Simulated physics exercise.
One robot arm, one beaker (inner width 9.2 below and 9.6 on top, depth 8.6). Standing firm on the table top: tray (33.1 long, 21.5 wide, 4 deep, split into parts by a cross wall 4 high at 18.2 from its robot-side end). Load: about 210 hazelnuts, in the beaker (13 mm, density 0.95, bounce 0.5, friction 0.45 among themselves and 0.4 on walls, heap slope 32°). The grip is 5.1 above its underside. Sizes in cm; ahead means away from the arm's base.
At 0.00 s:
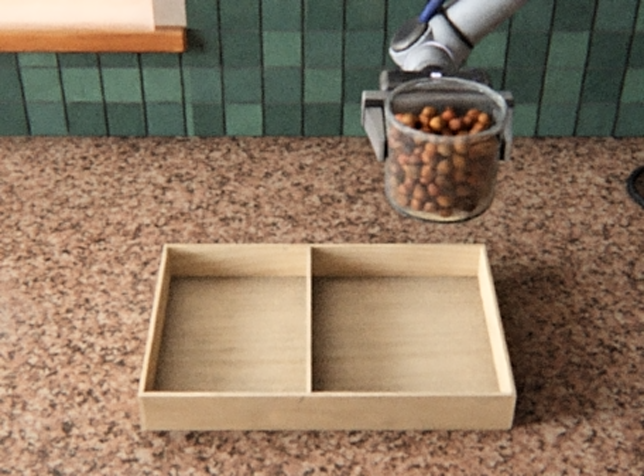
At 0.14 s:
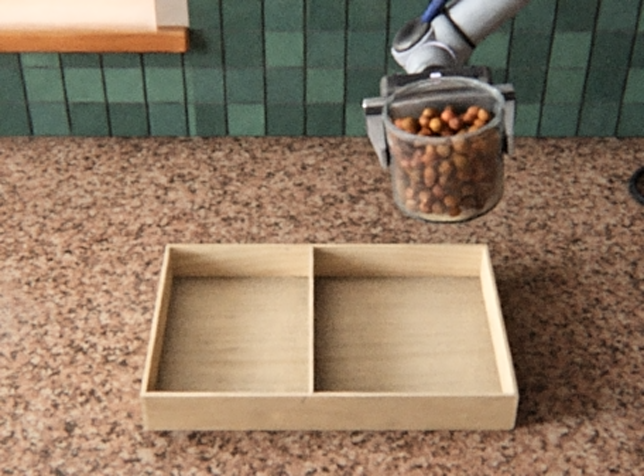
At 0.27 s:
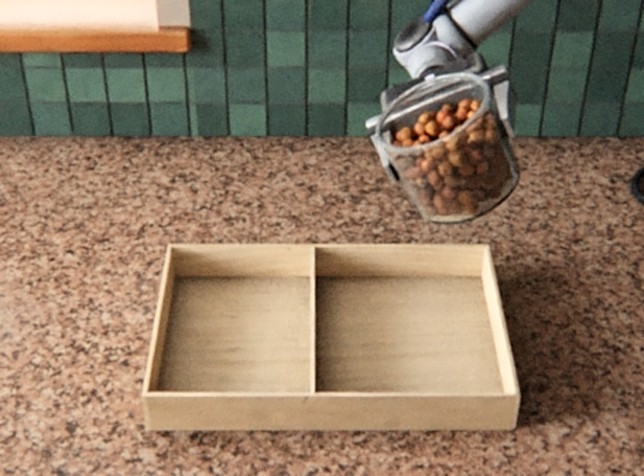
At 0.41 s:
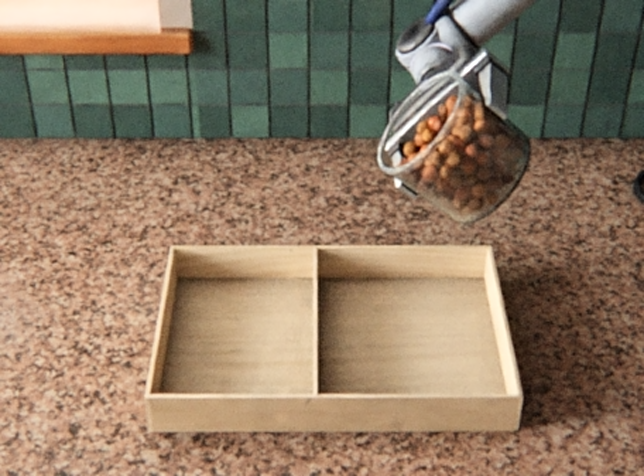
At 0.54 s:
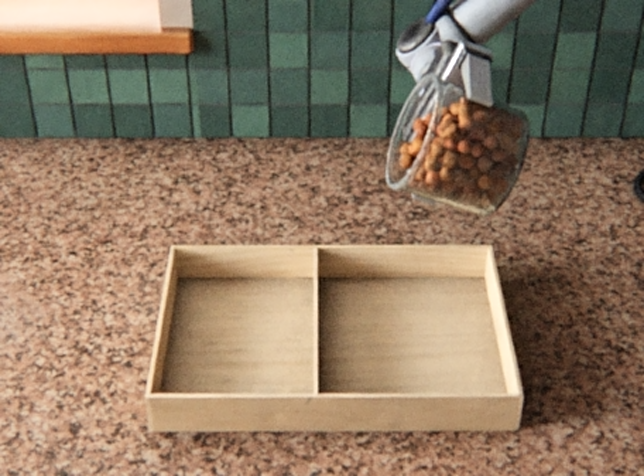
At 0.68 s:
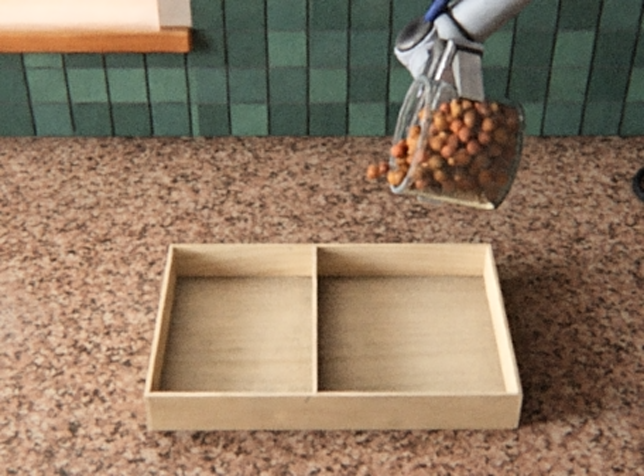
Clear beaker of hazelnuts tilting steeply leftward in a robot arm's grip above a divided wooden tray, first nuts leaving the rim.
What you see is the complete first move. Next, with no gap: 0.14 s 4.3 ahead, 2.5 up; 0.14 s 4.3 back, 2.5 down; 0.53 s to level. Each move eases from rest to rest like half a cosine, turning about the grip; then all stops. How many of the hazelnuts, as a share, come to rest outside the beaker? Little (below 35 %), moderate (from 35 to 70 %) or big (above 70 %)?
A moderate share, from 35 to 70 %, ends outside the beaker.
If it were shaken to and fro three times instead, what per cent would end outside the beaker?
It would be near 85 per cent.
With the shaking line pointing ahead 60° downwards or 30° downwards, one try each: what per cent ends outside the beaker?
About 15 and 30 per cent.
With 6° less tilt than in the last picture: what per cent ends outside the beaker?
About 45 per cent.
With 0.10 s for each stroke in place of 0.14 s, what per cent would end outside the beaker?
In that case some 90 per cent.
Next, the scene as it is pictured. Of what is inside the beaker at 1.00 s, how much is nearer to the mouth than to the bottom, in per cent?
Some 55 per cent.
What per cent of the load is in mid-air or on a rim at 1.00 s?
Some 46 per cent.
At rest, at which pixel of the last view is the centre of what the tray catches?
Around (290, 337).
By 1.00 s, tilted 74° forward, highest piece 24 above the table; 99 in the beaker, 12 in the far-side part, 2 in the robot-side part, 98 in flight or on a rim.
By 1.33 s, tilted 16° forward, highest piece 26 above the table; 90 in the beaker, 64 in the far-side part, 53 in the robot-side part, 3 on the table or floor, 1 in flight or on a rim.
By 1.69 s, level, highest piece 25 above the table; 90 in the beaker, 65 in the far-side part, 53 in the robot-side part, 3 on the table or floor.
By 2.74 s, level, highest piece 24 above the table; 90 in the beaker, 65 in the far-side part, 53 in the robot-side part, 3 on the table or floor.
Final count, 90 in the beaker, 65 in the far-side part, 53 in the robot-side part, 3 on the table or floor. That is 57 % outside the beaker.
